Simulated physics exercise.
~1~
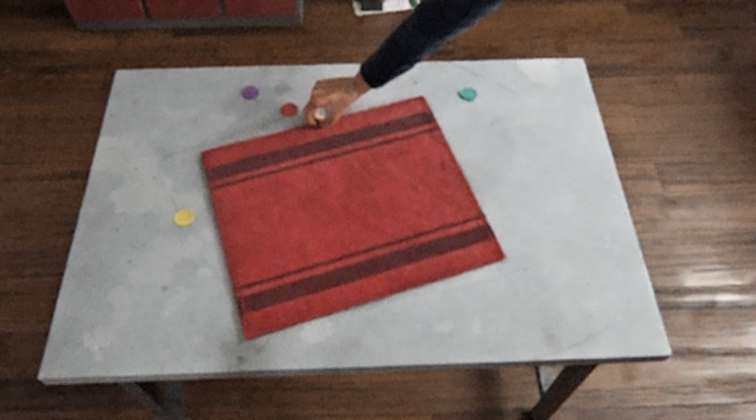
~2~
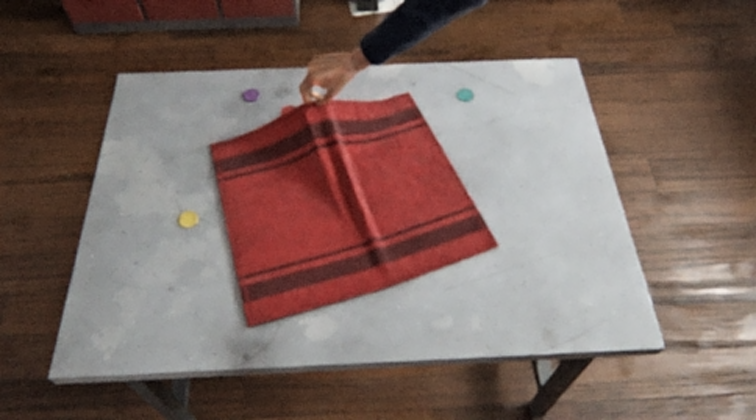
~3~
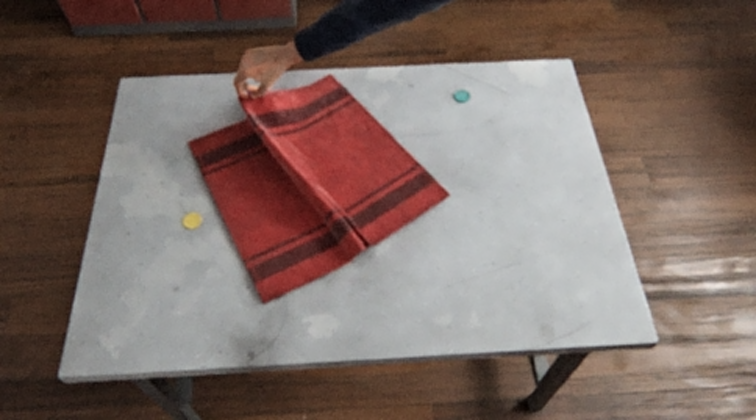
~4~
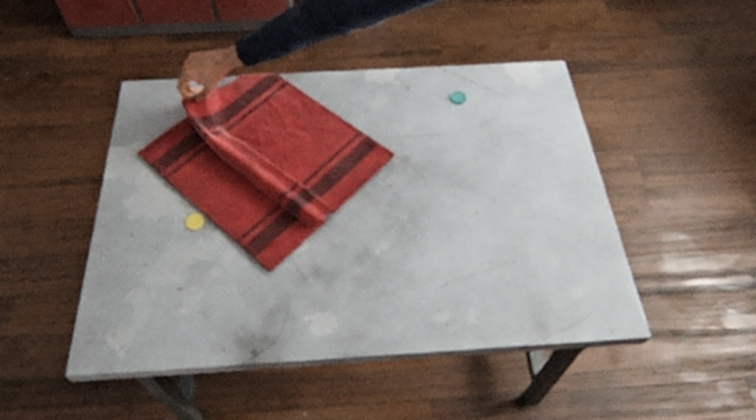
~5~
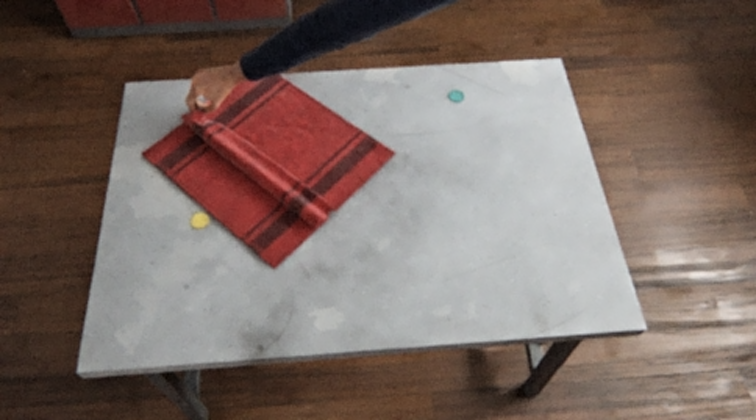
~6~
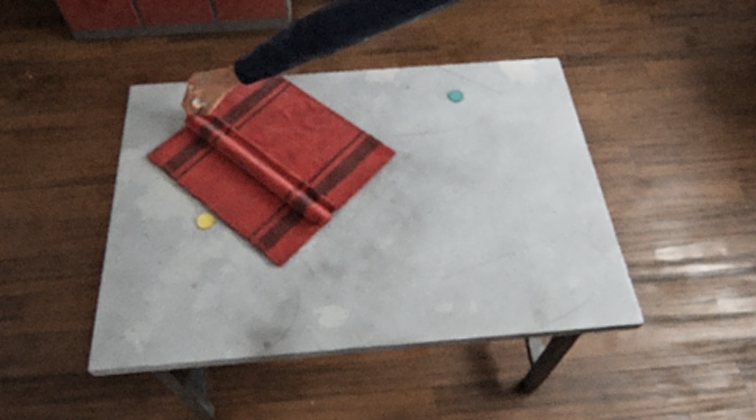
On a pale grey table, a hand pinched a red striped cloth by its far edge and dragged it left, covering a red button and a purple disc, then let it settle with a raised fold, leaving the yellow and teal discs uncovered.
